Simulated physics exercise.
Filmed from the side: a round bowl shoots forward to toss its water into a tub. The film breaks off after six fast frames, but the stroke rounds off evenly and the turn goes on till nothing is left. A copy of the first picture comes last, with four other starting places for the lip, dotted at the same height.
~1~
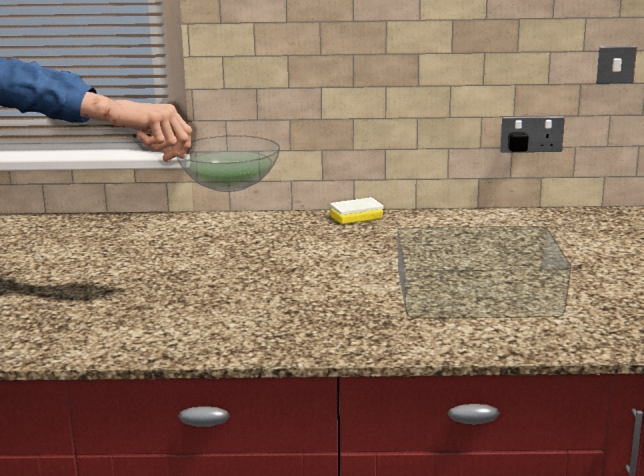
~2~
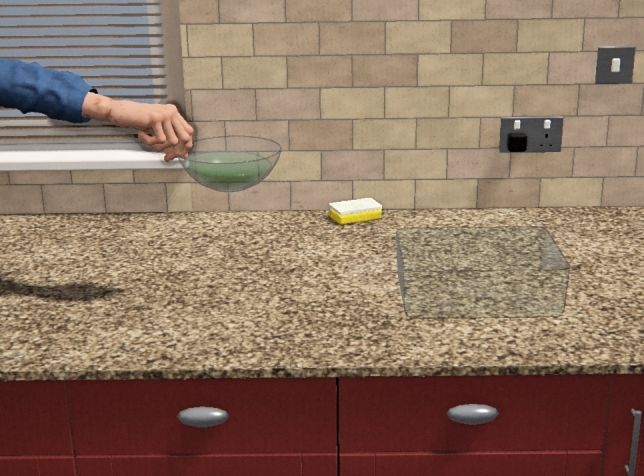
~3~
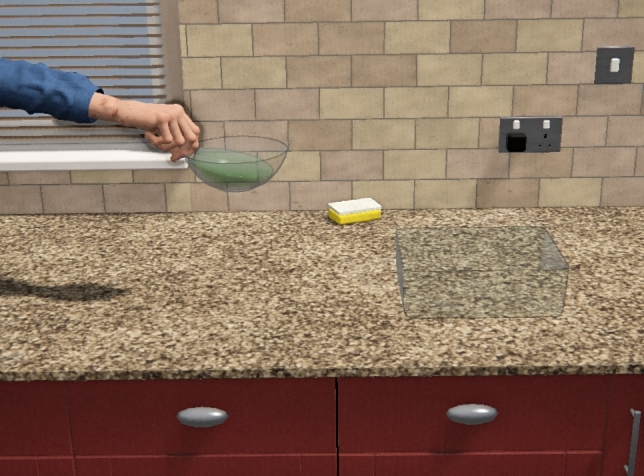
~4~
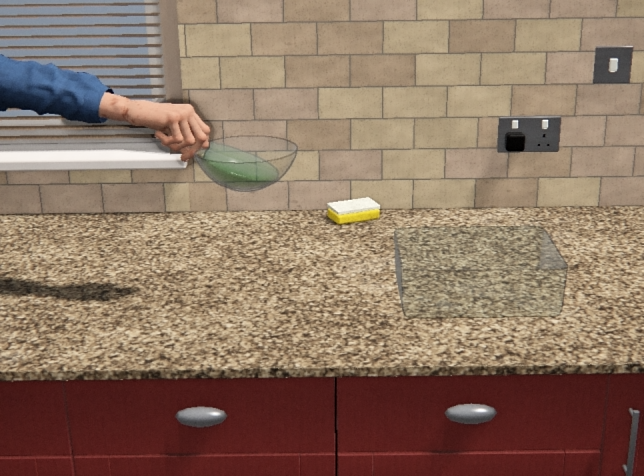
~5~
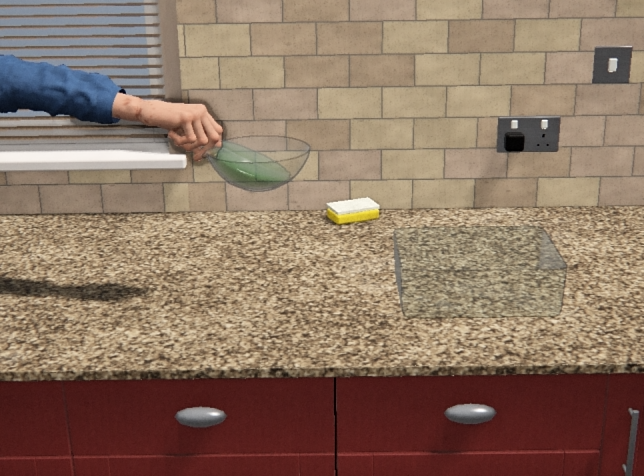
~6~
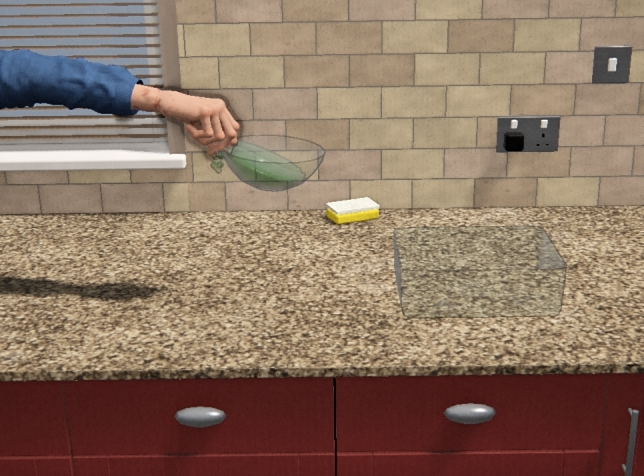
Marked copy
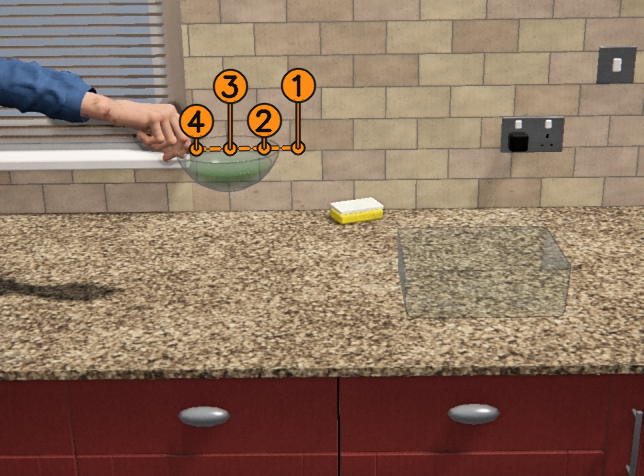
To begin with, a hand in a blue sleeve holds a clear round bowl of greenish water almost still above a speckled counter, left of a sponge and a transparent tub. The arm then moves the bowl rightward, and the water slopes up toward the hand, some slipping over the rim on that side.
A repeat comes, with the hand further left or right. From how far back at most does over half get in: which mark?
It is 1.
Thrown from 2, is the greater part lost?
Yes.
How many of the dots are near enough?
One of the four.
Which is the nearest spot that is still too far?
The answer is 2.
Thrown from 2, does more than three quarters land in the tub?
No, less.
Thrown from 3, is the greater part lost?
Yes, it does.
On the marked copy, 1 at (298, 147); 2 at (264, 148); 3 at (230, 148); 4 at (196, 149).
Choosing 1, about 70 % lands in the tub, 21 % falls short and 9 % goes beside or beyond.
Choosing 2, about 31 % lands in the tub, 65 % falls short and 5 % goes beside or beyond.
Choosing 3, about 0 % lands in the tub, 99 % falls short.
Choosing 4, about 0 % lands in the tub, 100 % falls short.
